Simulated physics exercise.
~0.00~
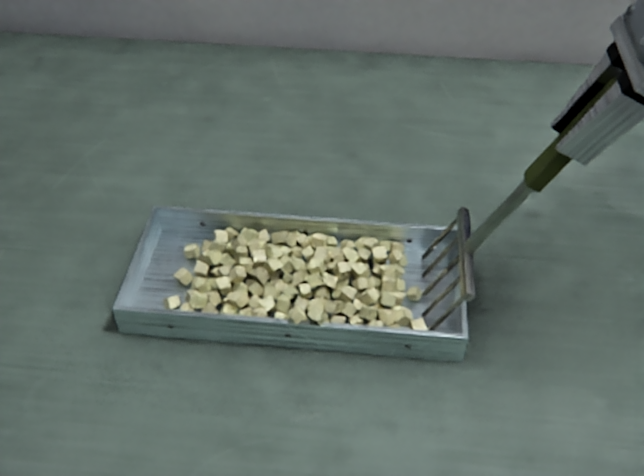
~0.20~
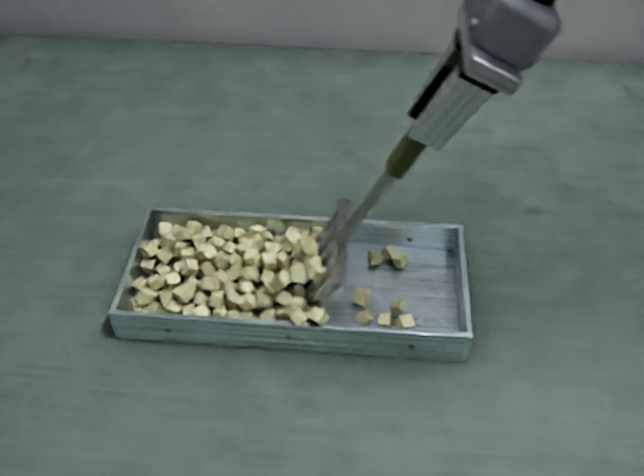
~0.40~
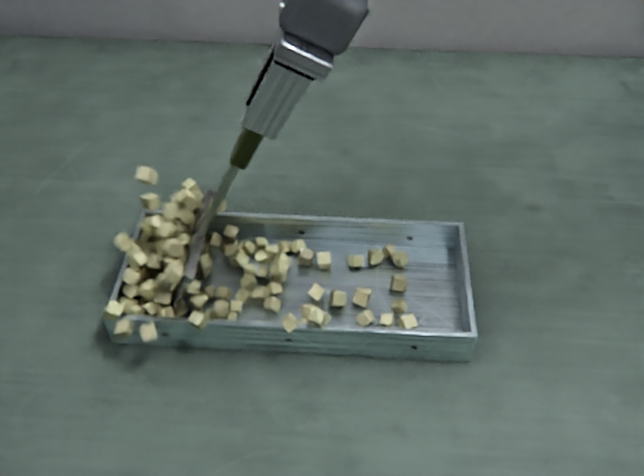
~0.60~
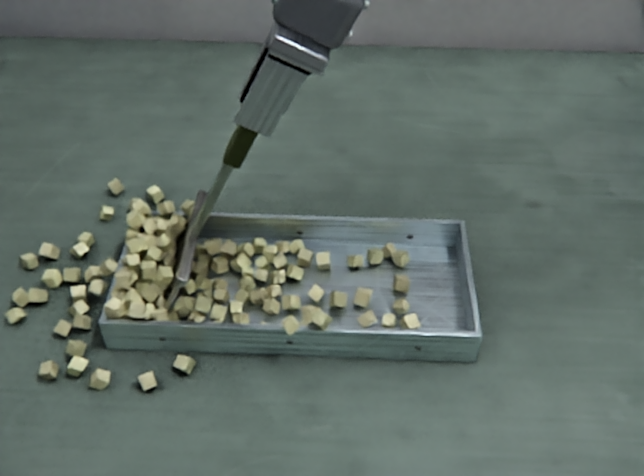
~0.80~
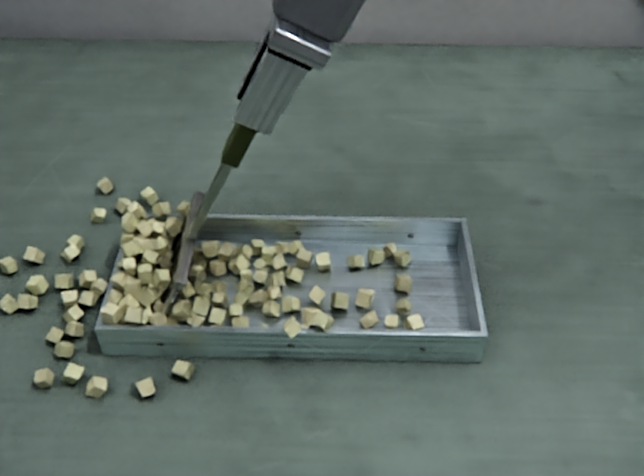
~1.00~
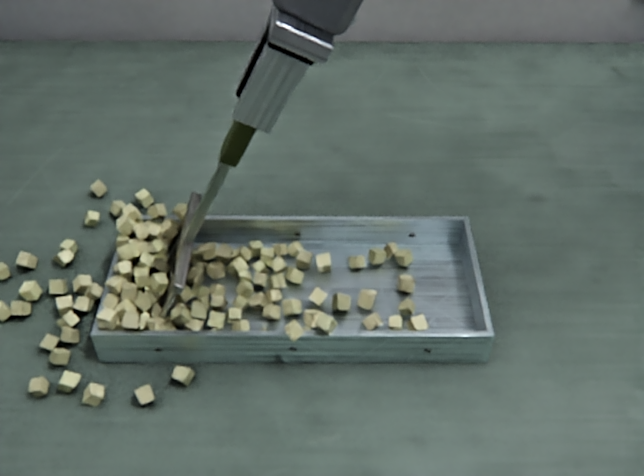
Robot-held fork pushing pale vegetable dice leftward along a metal trough, spilling some over the end, then stopping among the heap.
